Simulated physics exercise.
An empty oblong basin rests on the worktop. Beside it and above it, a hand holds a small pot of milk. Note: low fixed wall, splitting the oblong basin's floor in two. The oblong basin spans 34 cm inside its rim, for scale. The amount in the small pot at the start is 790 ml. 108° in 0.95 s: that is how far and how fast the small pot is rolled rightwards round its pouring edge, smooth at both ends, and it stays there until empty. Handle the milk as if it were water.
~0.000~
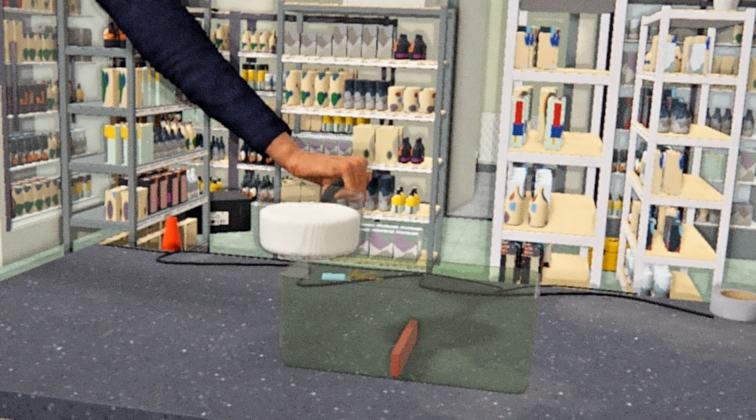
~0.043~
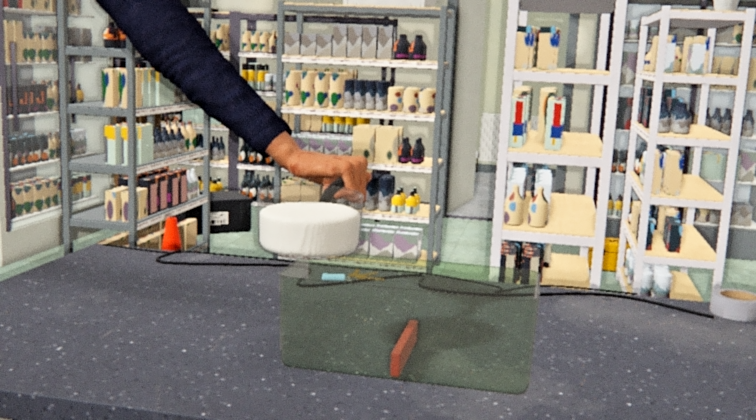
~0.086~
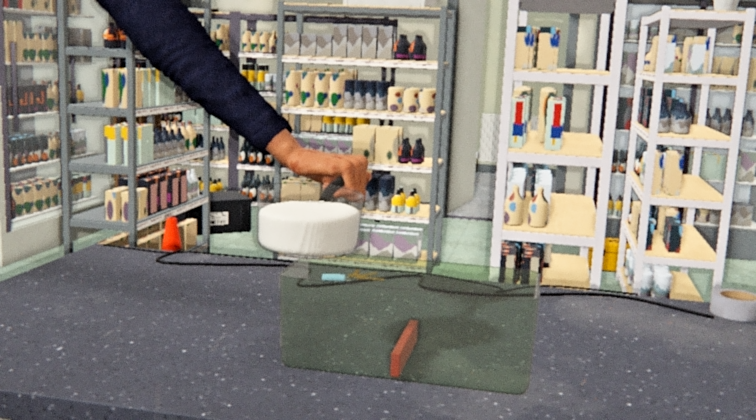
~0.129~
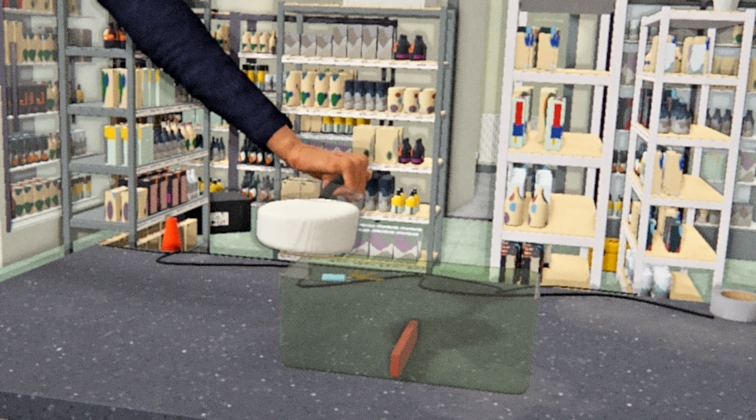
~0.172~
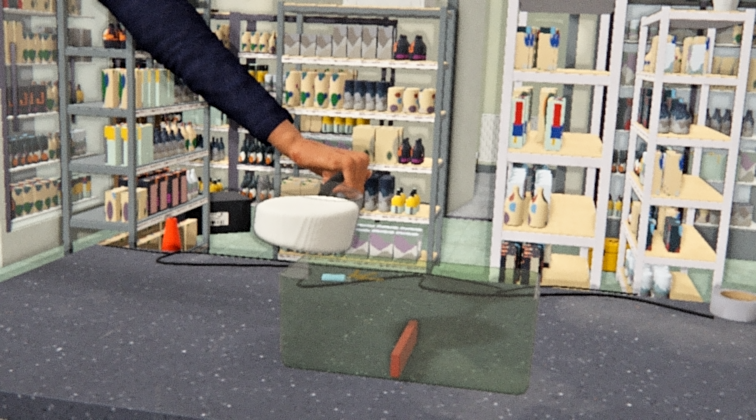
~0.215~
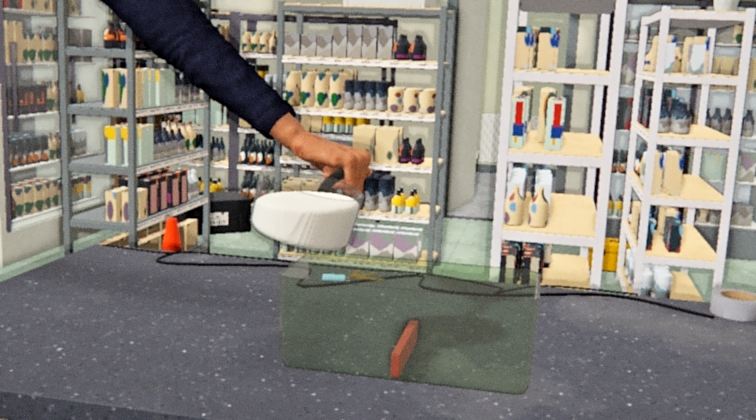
Above an empty clear basin on a worktop, a hand slightly tilts a white pot rightwards.
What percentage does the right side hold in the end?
About 83 per cent.
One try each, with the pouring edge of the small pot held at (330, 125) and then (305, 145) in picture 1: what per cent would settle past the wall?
75 in a hundred, followed by 35 in a hundred.
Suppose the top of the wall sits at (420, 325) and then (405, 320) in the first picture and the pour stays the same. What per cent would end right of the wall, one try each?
I'd say 75 percent on the first go, 90 percent on the next.
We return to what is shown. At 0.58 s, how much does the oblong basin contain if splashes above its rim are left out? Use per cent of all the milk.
I reckon close to 3 percent of it.
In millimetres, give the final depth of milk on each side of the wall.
Roughly 6 mm on the left side and 26 mm on the right side.
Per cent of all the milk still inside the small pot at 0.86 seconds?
What remains is about 10 percent of it all.
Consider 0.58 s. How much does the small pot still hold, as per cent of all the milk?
Near 68 in a hundred.
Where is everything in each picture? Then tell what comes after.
In the first frame, it leans 0°; its right rim is at (361, 199); the milk meets the walls at (265, 207) and (360, 215); the oblong basin's rim runs from (295, 263) to (539, 287); the wall's top is at (405, 337).
In the second frame, it leans 1°; its right rim is at (361, 199); the milk meets the walls at (264, 207) and (360, 215).
In the third frame, it leans 2°; its right rim is at (361, 200); the milk meets the walls at (264, 207) and (360, 213).
In the fourth frame, it leans 5°; its right rim is at (361, 200); the milk meets the walls at (263, 205) and (359, 210).
In the fifth frame, it leans 9°; its right rim is at (361, 200); the milk meets the walls at (262, 202) and (358, 208).
In the sixth frame, it leans 13°; its right rim is at (361, 200); the milk meets the walls at (261, 197) and (359, 205).
Then, 0.58 s in, the tilt is 73° and 67 per cent is still to pour, 3 is left of the wall and 0 right of it.
Then, 0.86 s in, the tilt is 105° and 10 per cent is still to pour, 4 is left of the wall and 68 right of it.
Then, 1.14 s in, the tilt is 108° and 0 per cent is still to pour, 15 is left of the wall and 83 right of it.
Then, 1.45 s in, the tilt is 108° and 0 per cent is still to pour, 15 is left of the wall and 84 right of it.
Finally, 16 per cent lies left of the wall, 83 right of it and 1 outside.
